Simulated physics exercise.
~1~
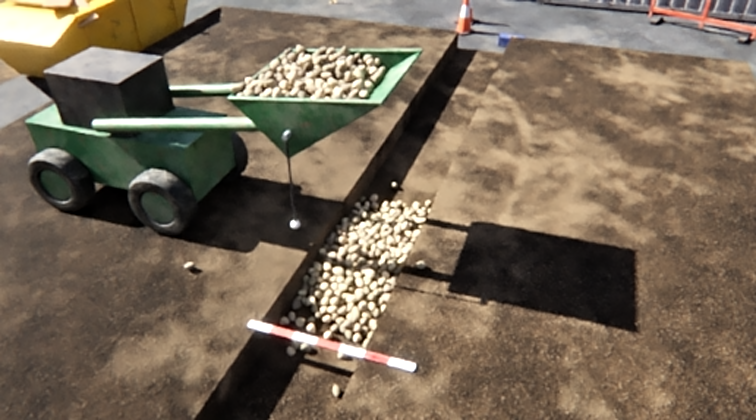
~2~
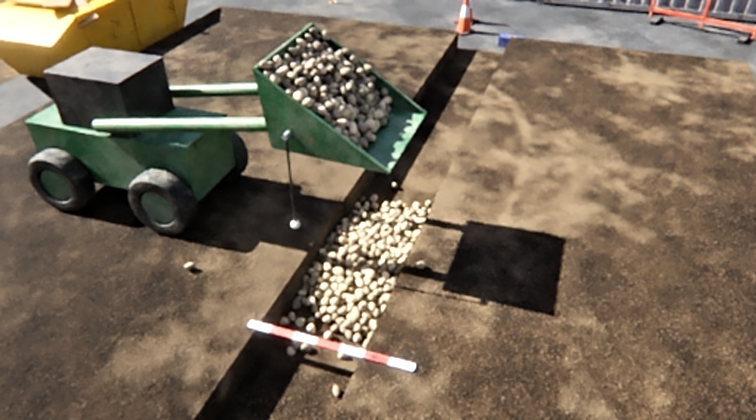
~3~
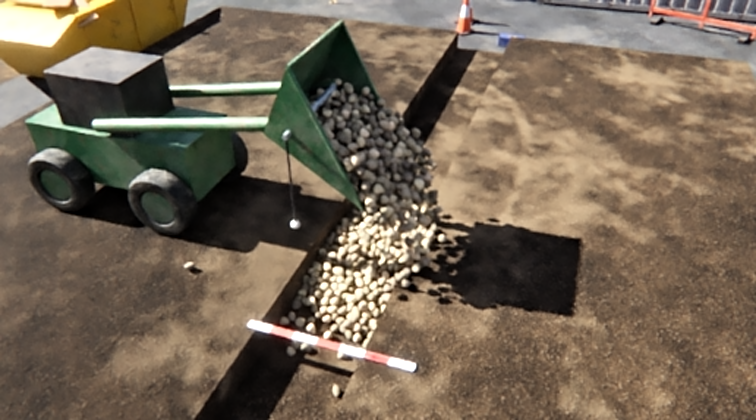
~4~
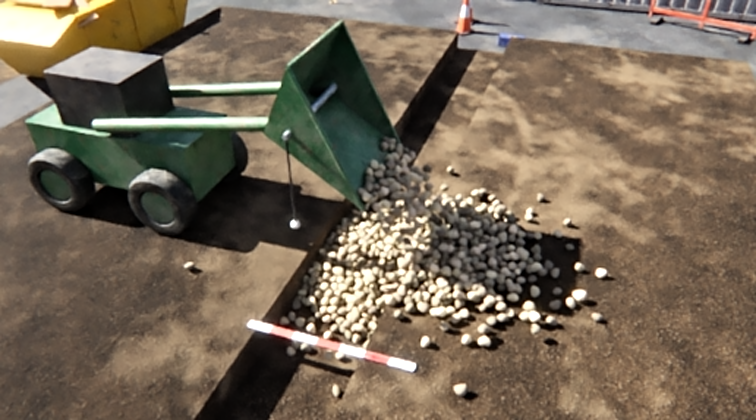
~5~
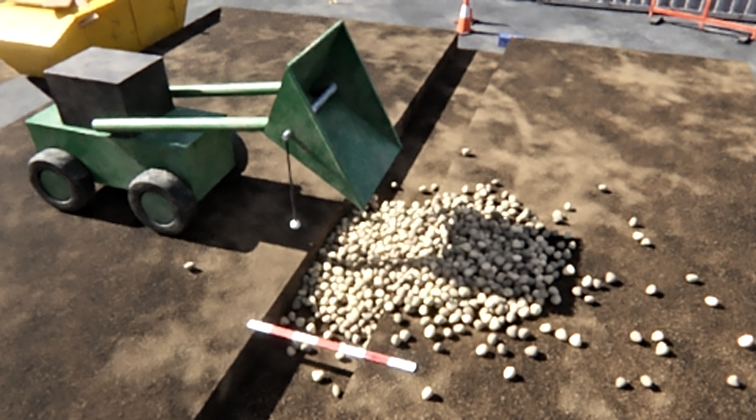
A green loader tips its bucket, spilling round stones over the trench and ground beyond.
